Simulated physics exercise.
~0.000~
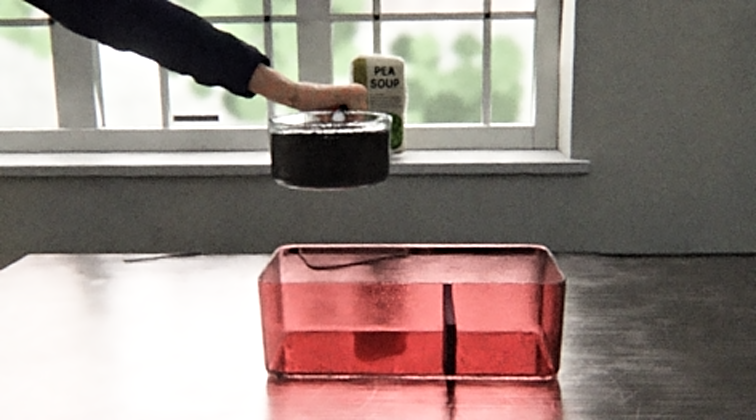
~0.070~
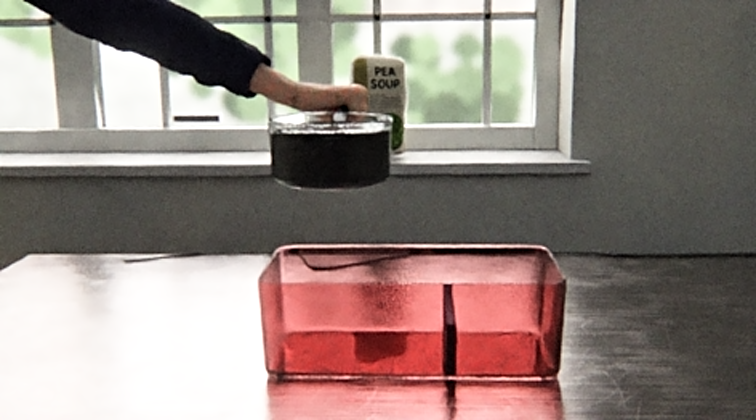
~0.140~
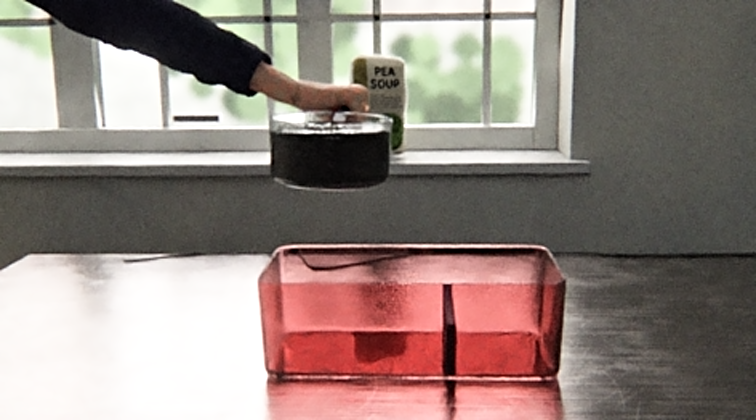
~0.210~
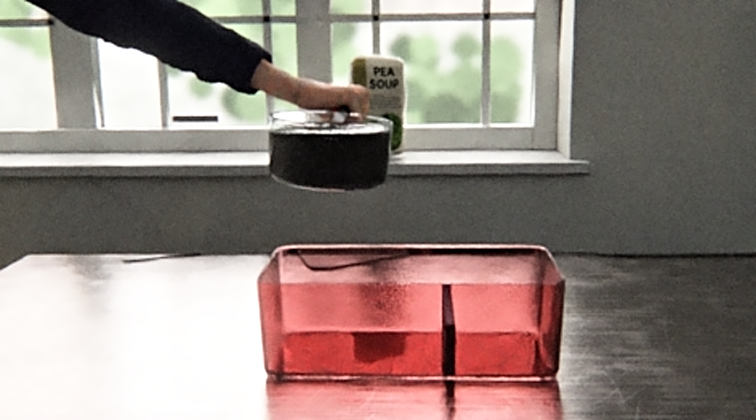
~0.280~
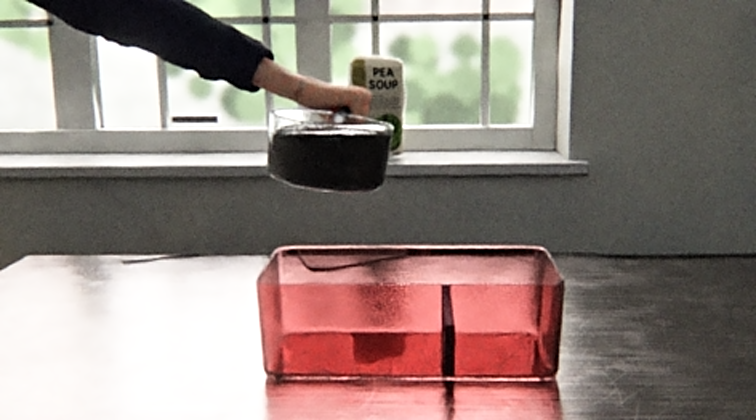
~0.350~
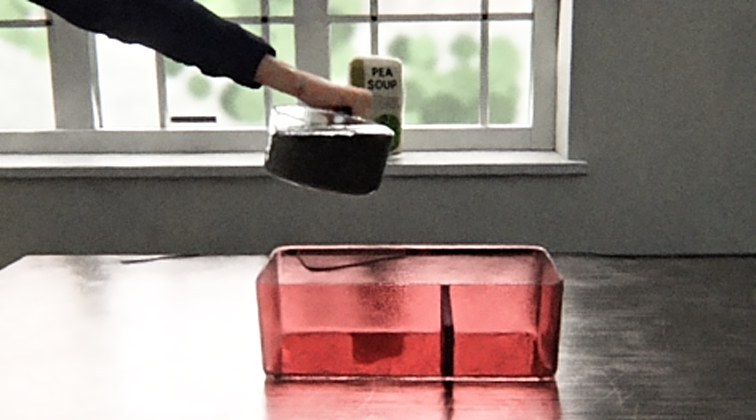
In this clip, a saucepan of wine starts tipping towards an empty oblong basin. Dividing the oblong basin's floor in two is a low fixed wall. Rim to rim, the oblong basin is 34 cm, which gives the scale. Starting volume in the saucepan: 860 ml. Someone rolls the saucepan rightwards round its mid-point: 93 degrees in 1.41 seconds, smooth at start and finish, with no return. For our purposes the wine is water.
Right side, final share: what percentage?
52 per cent.
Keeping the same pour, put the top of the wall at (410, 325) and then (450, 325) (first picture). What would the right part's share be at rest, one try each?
Around 85 and 55 percent, in that order.
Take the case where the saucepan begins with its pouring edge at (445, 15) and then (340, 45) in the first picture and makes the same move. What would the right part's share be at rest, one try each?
Near 85 in a hundred on the first go and near 10 in a hundred on the second.
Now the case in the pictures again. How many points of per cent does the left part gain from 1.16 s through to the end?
It comes to some 24 per cent.
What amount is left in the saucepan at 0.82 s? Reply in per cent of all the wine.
Close to 56 in a hundred.
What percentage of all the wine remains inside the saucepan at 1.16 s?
Close to 16 percent of the total.
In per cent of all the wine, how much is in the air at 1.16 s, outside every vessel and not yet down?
I'd say some 10 per cent is in the air.
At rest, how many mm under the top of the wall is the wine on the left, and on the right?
The left comes to roughly 50 mm and the right to roughly 38 mm.
Then, 0.82 s in, the tilt is 58° and 57 per cent is still to pour, 5 is left of the wall and 11 right of it.
Then, 1.16 s in, the tilt is 86° and 15 per cent is still to pour, 24 is left of the wall and 52 right of it.
Then, 1.52 s in, the tilt is 93° and 3 per cent is still to pour, 43 is left of the wall and 52 right of it.
Then, 1.91 s in, the tilt is 93° and 1 per cent is still to pour, 47 is left of the wall and 52 right of it.
Finally, 47 per cent lies left of the wall, 52 right of it and 0 outside.
